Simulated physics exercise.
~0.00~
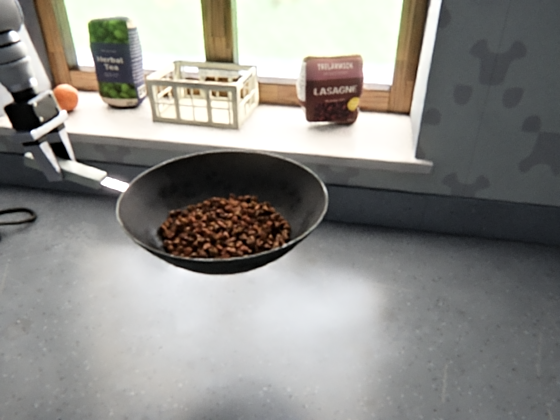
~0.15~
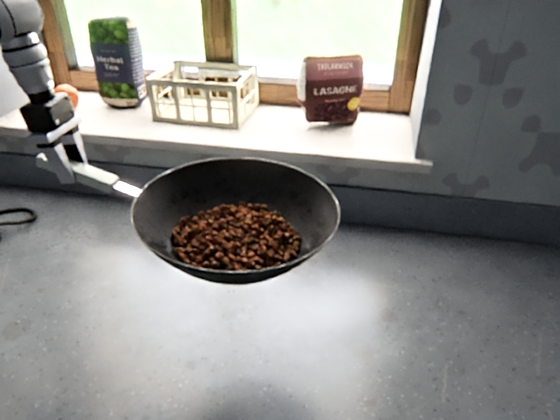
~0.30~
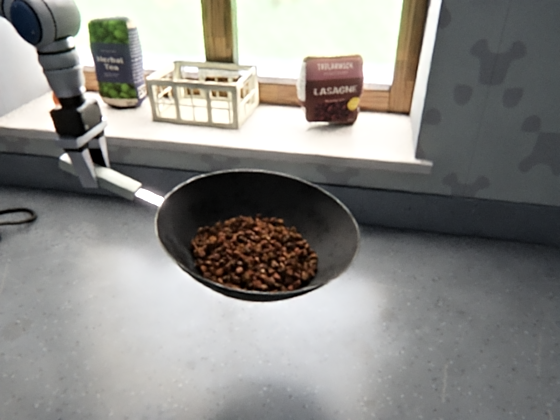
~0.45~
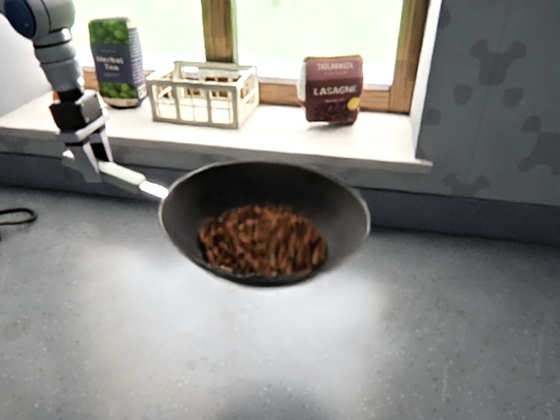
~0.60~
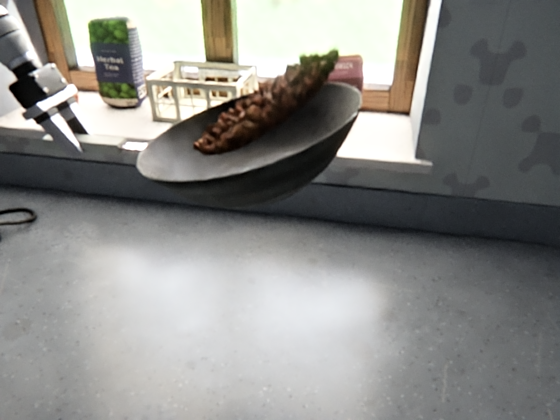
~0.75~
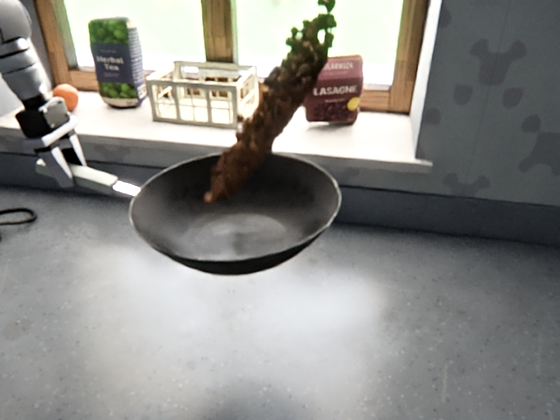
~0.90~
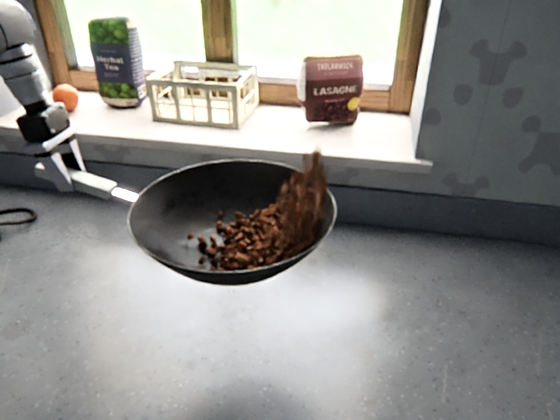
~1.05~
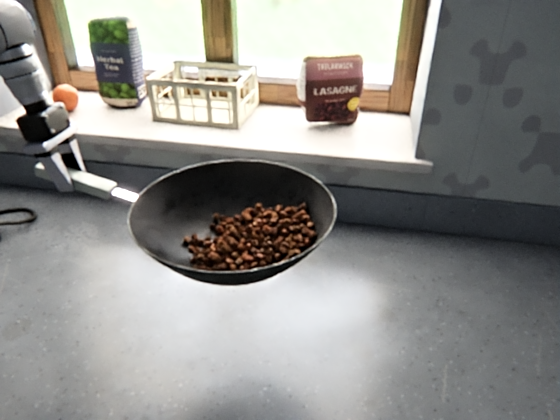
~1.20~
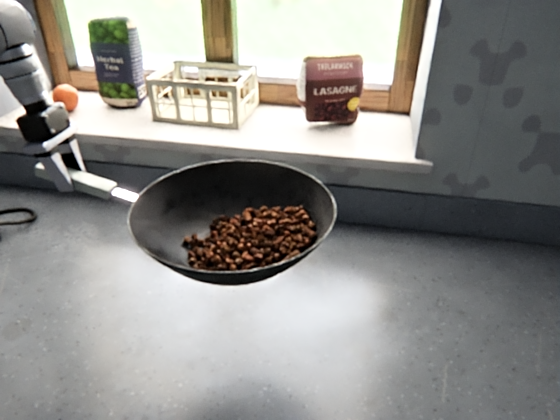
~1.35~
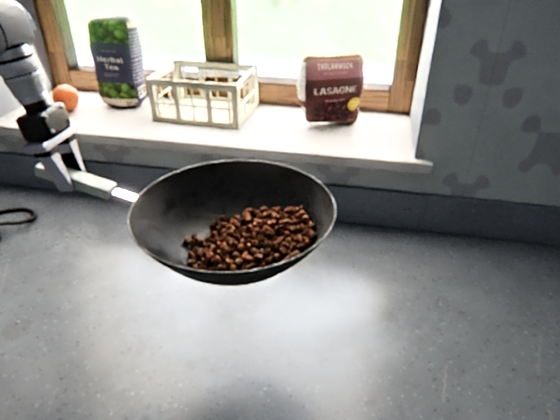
Brown pellets leaping from a dark wok as a robot arm tosses them above a grey counter, then landing back inside.
